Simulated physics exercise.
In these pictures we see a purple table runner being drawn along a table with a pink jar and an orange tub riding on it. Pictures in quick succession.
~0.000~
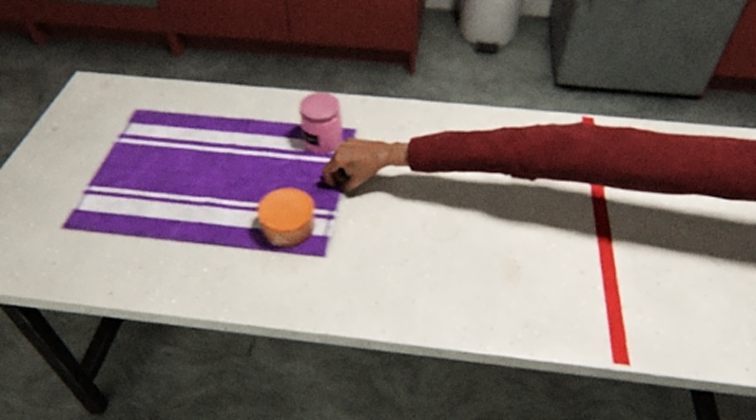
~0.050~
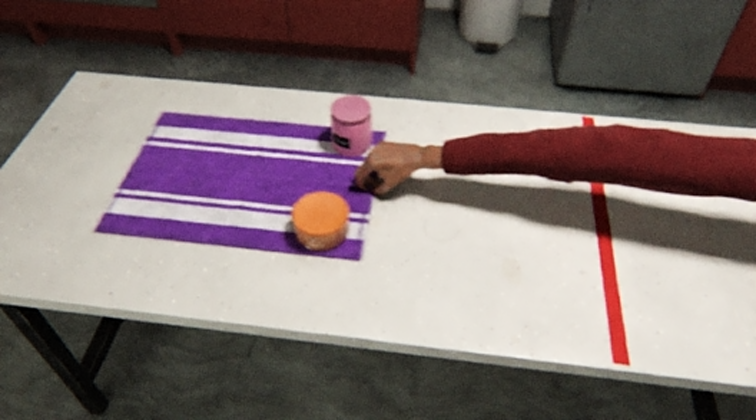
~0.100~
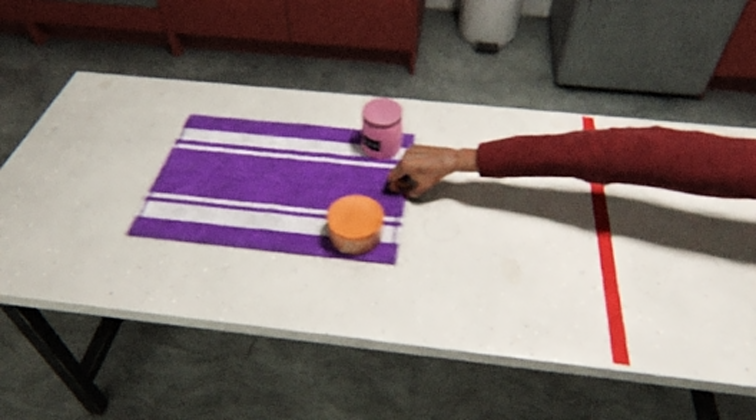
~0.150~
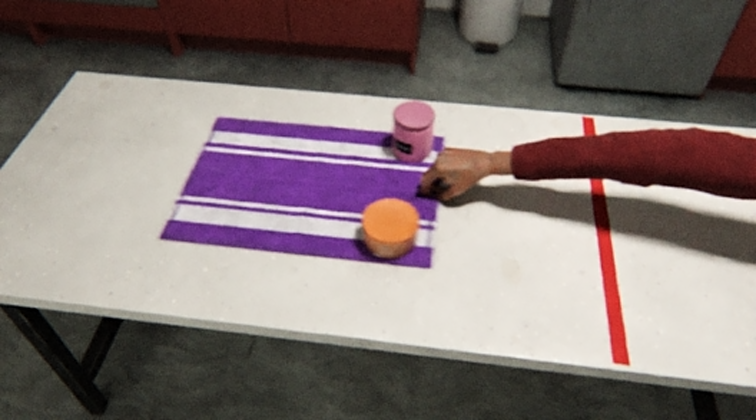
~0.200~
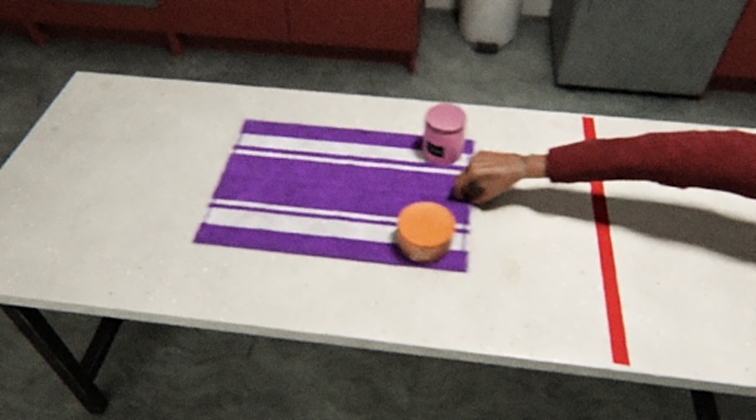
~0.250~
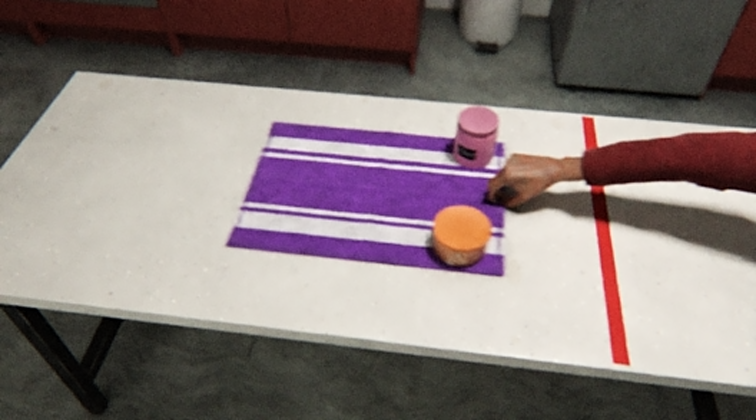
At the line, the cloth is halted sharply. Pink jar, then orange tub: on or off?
Pink jar: Off; orange tub: Off.
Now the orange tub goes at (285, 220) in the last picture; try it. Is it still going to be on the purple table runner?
Placed so, it remains aboard.
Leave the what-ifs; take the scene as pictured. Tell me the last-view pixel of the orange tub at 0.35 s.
I'd put it at roughly (533, 244) in the last view.
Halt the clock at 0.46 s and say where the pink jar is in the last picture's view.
Approx. location: (605, 150).
After 0.35 s, hem short of the tape; pink jar on the cloth near (540, 143); orange tub on the cloth near (533, 244).
After 0.46 s, hem at the tape; pink jar ahead of the hem near (606, 149); orange tub ahead of the hem near (607, 251).
In the end, hem at the tape; pink jar ahead of the hem near (709, 160); orange tub ahead of the hem near (713, 264). The pink jar slides clear of the cloth and the orange tub leaves the cloth.
